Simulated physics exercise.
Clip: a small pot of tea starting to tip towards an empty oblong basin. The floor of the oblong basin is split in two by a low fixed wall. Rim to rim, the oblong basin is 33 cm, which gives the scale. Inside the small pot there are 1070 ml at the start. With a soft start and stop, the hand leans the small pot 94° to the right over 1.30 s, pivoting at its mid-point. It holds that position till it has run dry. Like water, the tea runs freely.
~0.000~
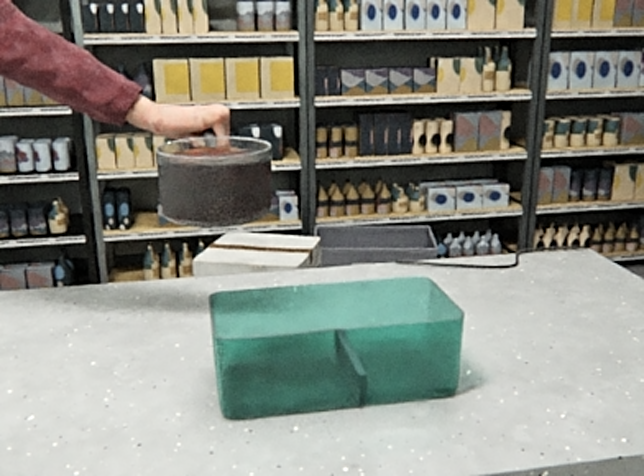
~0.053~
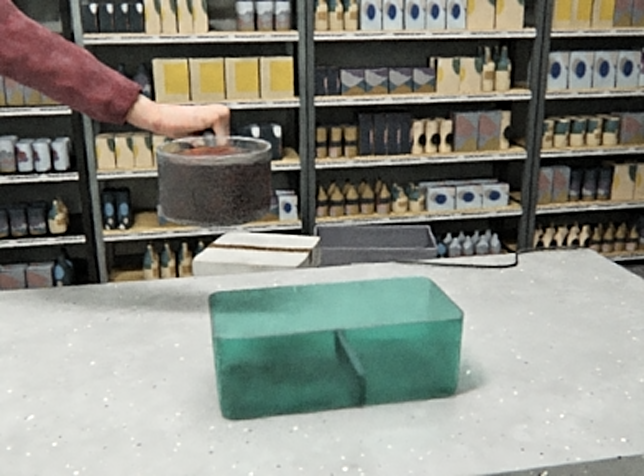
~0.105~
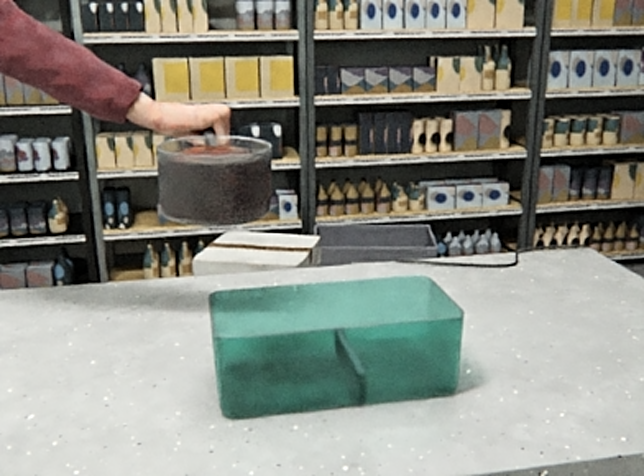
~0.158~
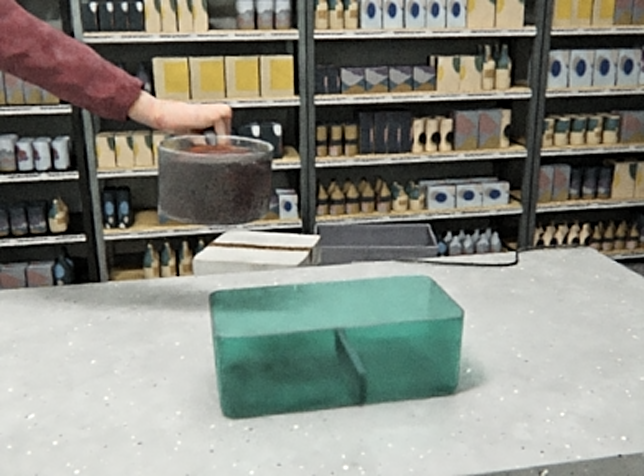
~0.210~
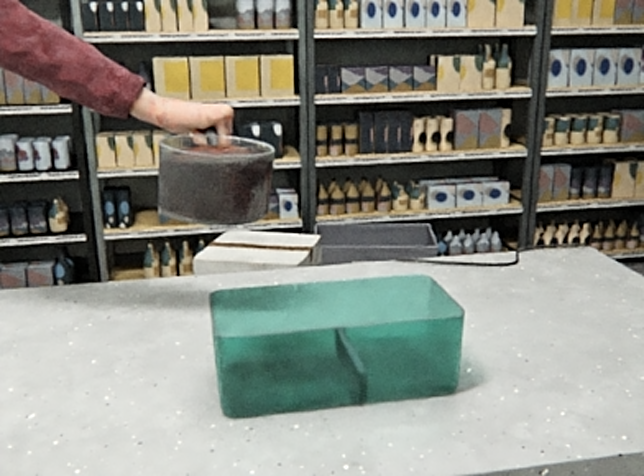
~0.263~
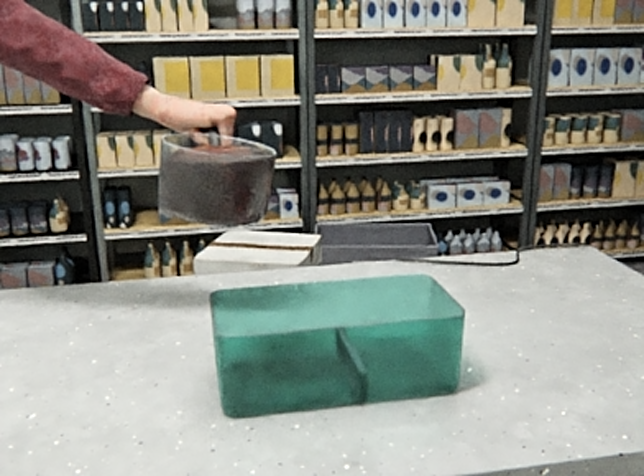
A hand in a maroon sleeve reaches in from the left, holding a small clear pot of dark liquid above a pale speckled counter, seen from slightly above by a still camera. Below it sits a translucent green oblong basin with a low divider, with boxes and crowded store shelves behind. The hand holds the pot level, then slowly leans it slightly to the right.
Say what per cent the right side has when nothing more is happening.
It has about 39 per cent.
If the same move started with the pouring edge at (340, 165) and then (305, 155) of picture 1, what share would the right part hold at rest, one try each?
It comes to 85 per cent, and then 75 per cent.
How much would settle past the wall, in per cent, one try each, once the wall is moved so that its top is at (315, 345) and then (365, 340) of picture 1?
Respectively 80 and 5 %.
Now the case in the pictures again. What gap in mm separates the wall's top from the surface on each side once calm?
About 20 mm on the left, about 24 mm on the right.
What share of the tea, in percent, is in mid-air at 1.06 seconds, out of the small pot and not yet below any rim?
20 per cent or so.
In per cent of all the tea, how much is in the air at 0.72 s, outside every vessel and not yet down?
It comes to about 24 percent.
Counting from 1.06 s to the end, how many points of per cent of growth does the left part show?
Around 36 in a hundred.
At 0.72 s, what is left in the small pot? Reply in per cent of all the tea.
About 72 percent.
By 0.72 s the tilt is 55° and 72 per cent is still to pour, 5 is left of the wall and 0 right of it.
By 1.06 s the tilt is 86° and 22 per cent is still to pour, 25 is left of the wall and 34 right of it.
By 1.42 s the tilt is 94° and 4 per cent is still to pour, 52 is left of the wall and 38 right of it.
By 1.80 s the tilt is 94° and 1 per cent is still to pour, 59 is left of the wall and 39 right of it.
At rest 60 per cent lies left of the wall, 39 right of it and 1 outside.
